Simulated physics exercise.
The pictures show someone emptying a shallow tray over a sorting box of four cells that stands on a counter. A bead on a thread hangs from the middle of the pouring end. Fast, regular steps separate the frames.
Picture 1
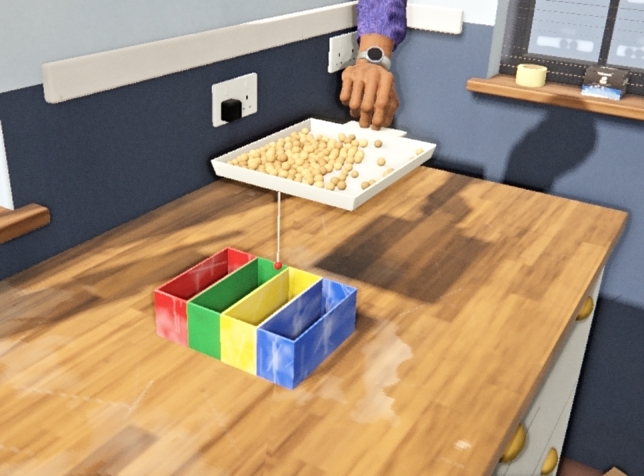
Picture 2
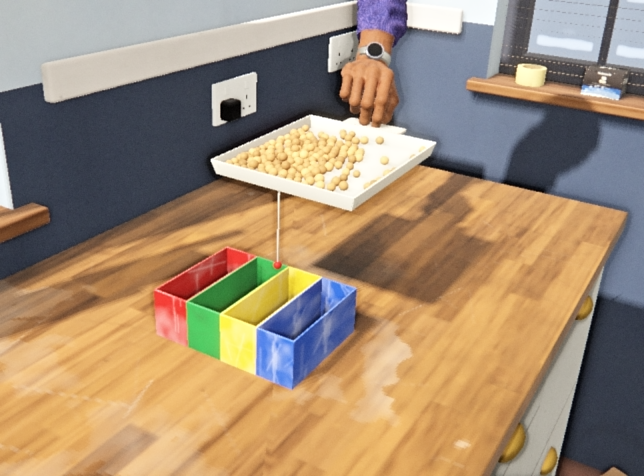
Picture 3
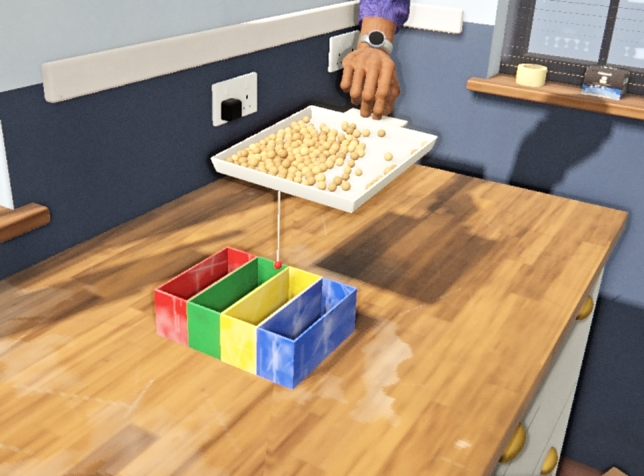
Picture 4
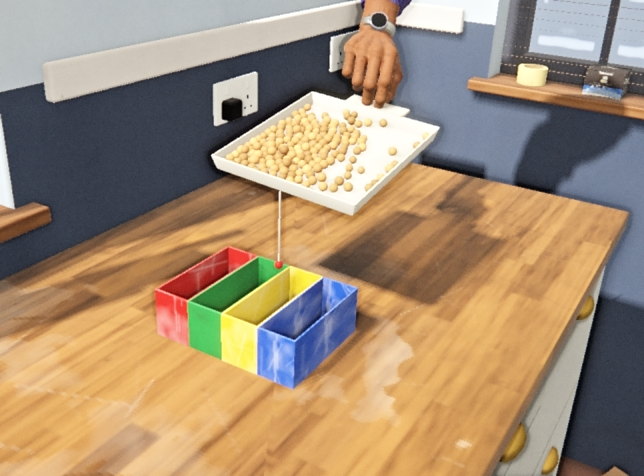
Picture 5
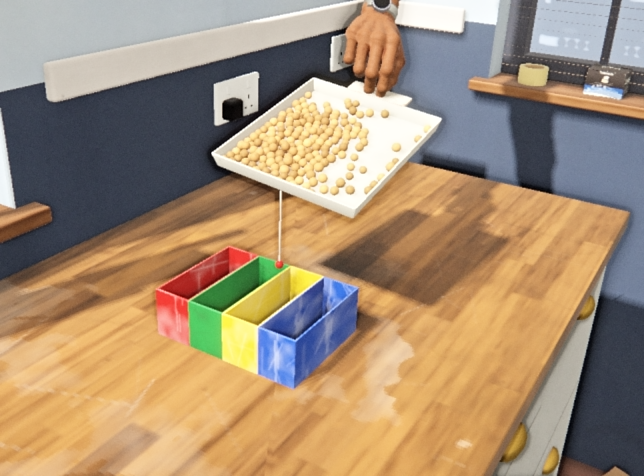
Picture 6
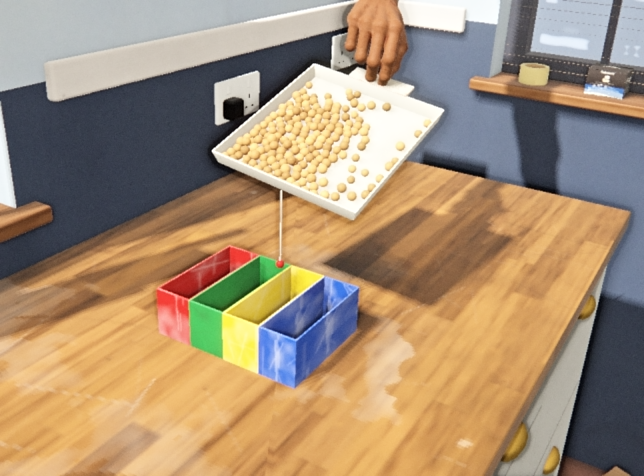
A hand raised the far side of a white tray of round wooden beads, tilting it more and more steeply above a red, green, yellow and blue box on a wooden counter.
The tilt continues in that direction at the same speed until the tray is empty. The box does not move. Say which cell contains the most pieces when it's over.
It is the blue cell.
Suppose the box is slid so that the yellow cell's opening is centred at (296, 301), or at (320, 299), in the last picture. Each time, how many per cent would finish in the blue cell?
That makes 50 per cent, followed by 40 per cent.
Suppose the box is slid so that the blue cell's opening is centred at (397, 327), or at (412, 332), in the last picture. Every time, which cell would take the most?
So the first one goes to green and the second to green.
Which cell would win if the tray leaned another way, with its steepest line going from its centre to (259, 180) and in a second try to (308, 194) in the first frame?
First try: The red one; second try: Blue.
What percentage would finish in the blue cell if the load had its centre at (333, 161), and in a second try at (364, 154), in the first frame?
Roughly 40 and 40 percent, in that order.
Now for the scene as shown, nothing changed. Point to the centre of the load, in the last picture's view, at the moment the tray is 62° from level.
Look close to (321, 190) in the last picture.
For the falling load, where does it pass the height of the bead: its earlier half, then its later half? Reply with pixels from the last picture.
The first part at (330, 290); the rest at (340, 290).
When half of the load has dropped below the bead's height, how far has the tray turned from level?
85 degrees.
Just after the last frame, tray tipped steeply; the larger part on the tray; just a few in the blue cell; roughly a quarter falling or outside the box.
A moment on, tray tipped right over; about a tenth on the tray; roughly a third in the blue cell; about a tenth in the yellow cell; just a few in the green cell; roughly half falling or outside the box.
Further on, tray tipped past a quarter turn; roughly a third in the blue cell; about a tenth in the yellow cell; just a few in the green cell; roughly half falling or outside the box.
When it is over, tray tipped past a quarter turn; roughly a third in the blue cell; about a tenth in the yellow cell; just a few in the green cell; not one in the red cell; roughly half outside the box.
